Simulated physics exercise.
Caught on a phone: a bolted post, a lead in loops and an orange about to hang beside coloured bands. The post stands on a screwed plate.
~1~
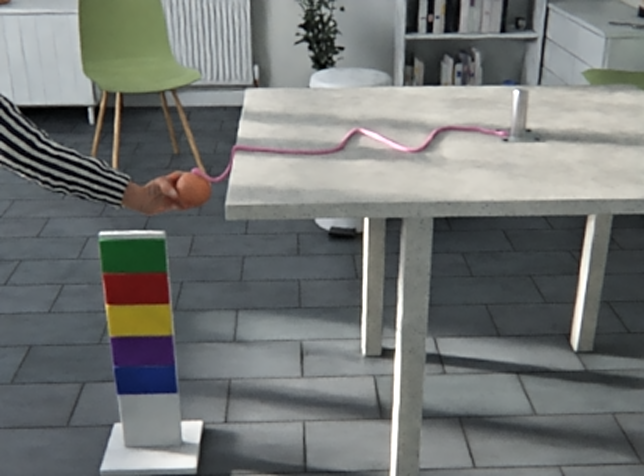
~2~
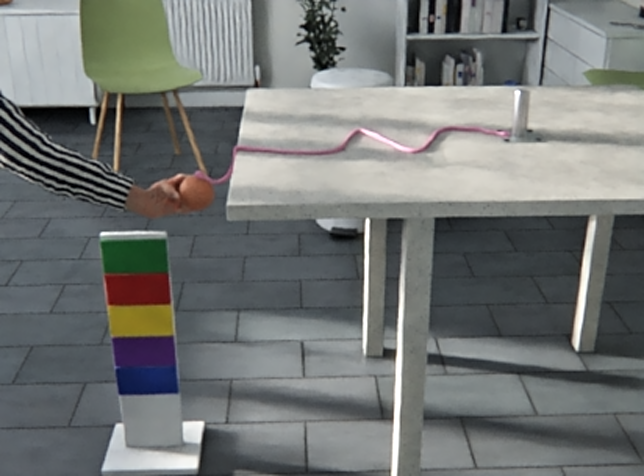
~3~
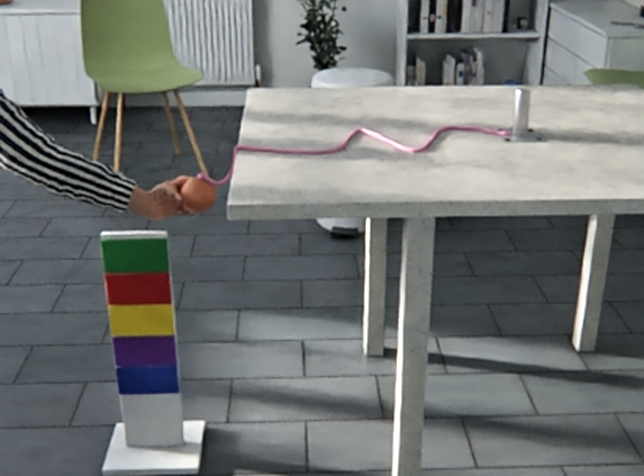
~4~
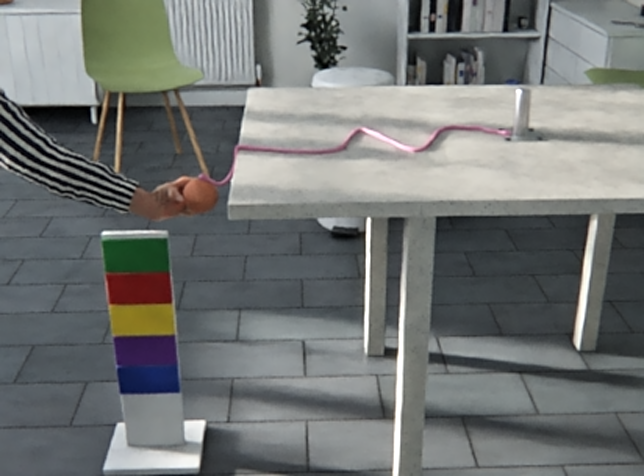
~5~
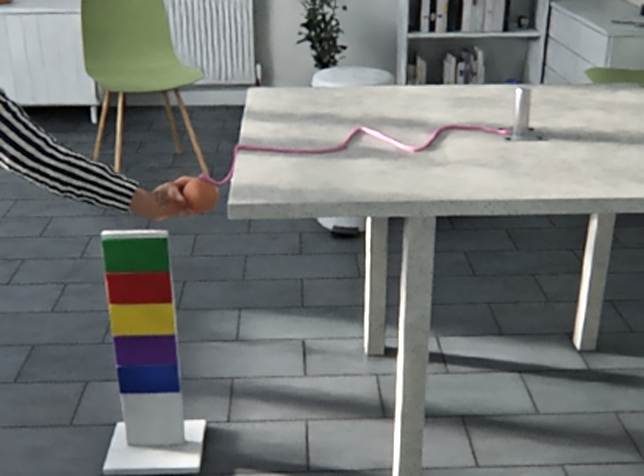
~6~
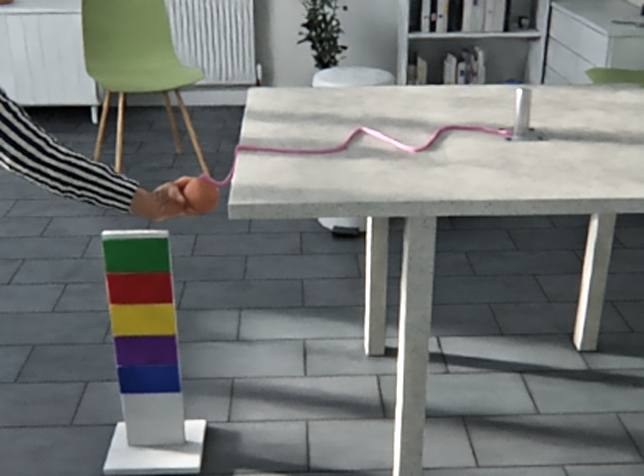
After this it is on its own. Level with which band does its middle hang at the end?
Its centre hangs level with the purple band.
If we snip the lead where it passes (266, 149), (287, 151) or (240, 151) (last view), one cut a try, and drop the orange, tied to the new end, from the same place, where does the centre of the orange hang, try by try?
The places are (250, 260), (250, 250) and (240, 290).
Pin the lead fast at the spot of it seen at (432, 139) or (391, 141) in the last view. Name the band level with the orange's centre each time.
It would be yellow; red.
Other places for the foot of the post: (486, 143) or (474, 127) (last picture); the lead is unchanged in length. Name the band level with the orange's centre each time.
In that order: Blue; blue.
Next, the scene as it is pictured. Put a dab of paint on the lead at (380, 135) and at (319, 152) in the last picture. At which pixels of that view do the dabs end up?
They go to (300, 143) and to (242, 206).
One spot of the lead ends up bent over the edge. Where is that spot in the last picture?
It lies at about (350, 138).
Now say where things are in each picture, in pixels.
In the first picture, orange (194, 190); green (133, 257); red (136, 289); yellow (140, 321); purple (143, 352); blue (146, 381).
In the second picture, orange (197, 193); lead through (467, 130) (427, 145) (378, 137) (343, 146) (268, 151).
In the third picture, orange (199, 195).
In the fourth picture, orange (201, 196); lead through (469, 129) (428, 144) (379, 136) (344, 145) (269, 150).
In the fifth picture, orange (201, 195).
In the sixth picture, orange (202, 195); lead through (469, 128) (429, 144) (380, 135) (344, 145) (270, 149).
Soon after, orange near (269, 335); level with purple.
After that, orange near (231, 342); level with purple.
In the end, orange near (249, 345); level with purple. Its middle rests at the purple band.
